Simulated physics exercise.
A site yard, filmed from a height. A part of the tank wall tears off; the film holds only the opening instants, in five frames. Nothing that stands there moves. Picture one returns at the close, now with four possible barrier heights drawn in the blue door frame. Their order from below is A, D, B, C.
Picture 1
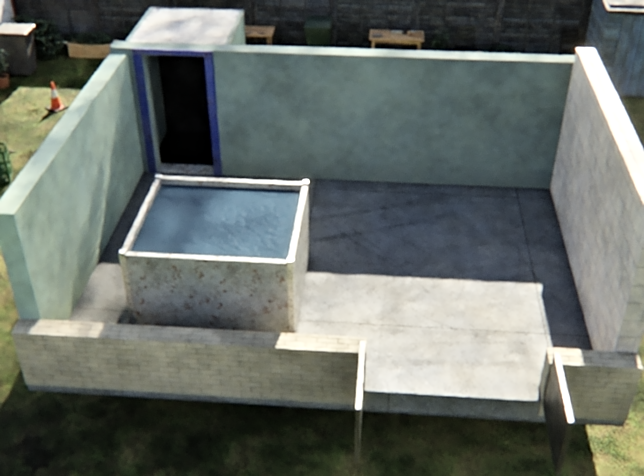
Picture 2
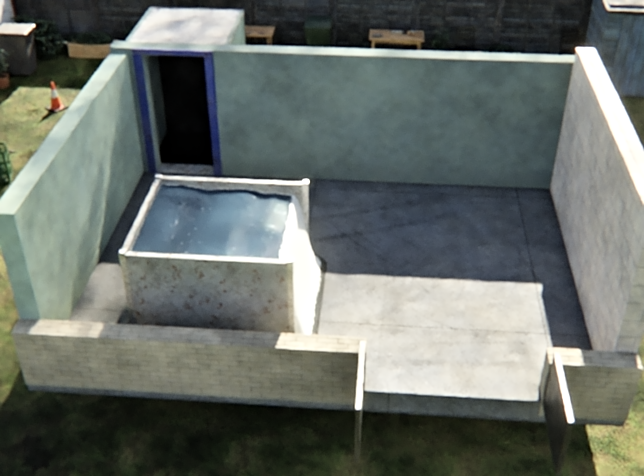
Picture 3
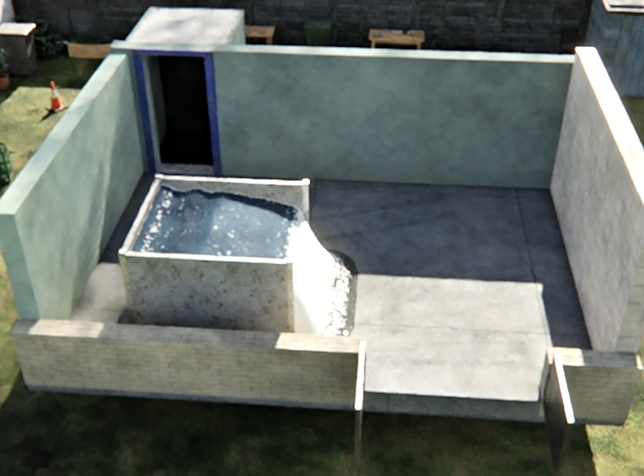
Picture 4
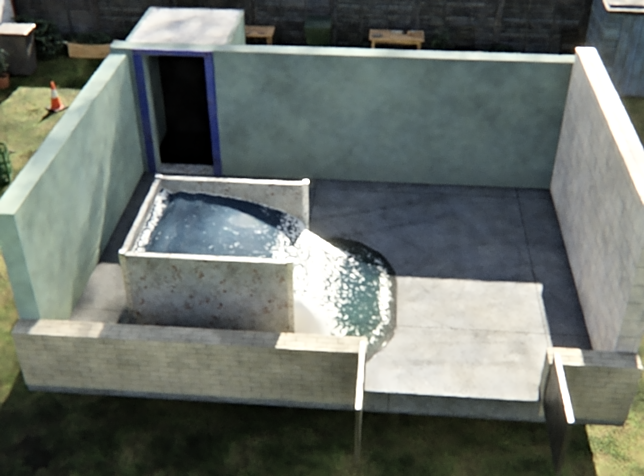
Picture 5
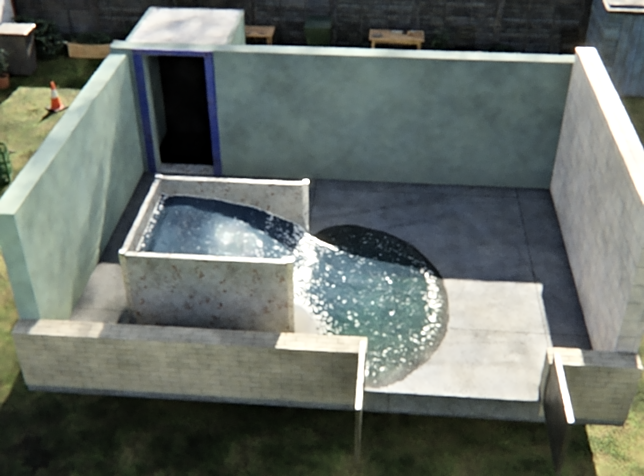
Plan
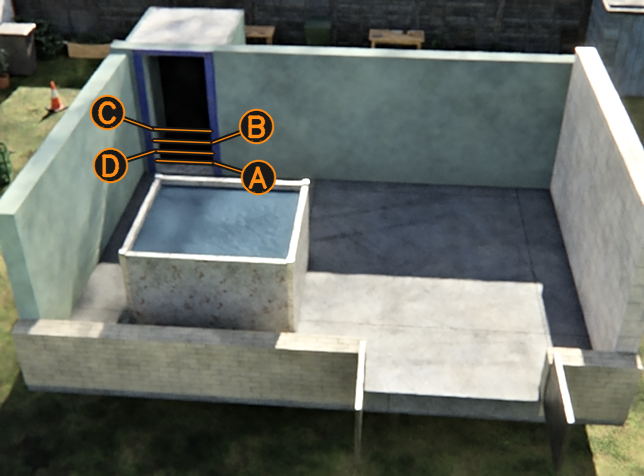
Water in a raised square tank churns and pours out through its right side, splashing onto the paved ground of a walled yard, then spreads in a widening, rounded sheet to the right and toward the low front wall.
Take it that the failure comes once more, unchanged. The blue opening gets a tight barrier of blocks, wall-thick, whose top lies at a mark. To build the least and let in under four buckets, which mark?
Use mark A.
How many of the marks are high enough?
All of the four.
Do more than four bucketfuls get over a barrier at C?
No, not at all.
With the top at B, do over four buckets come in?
No, that is safe.
On the marked copy, A at (185, 161); B at (182, 141); C at (181, 130); D at (183, 152); from the bottom up A, D, B, C.
Choosing A, nothing gets over.
Choosing B, nothing gets over.
Choosing C, nothing gets over.
Choosing D, nothing gets over.
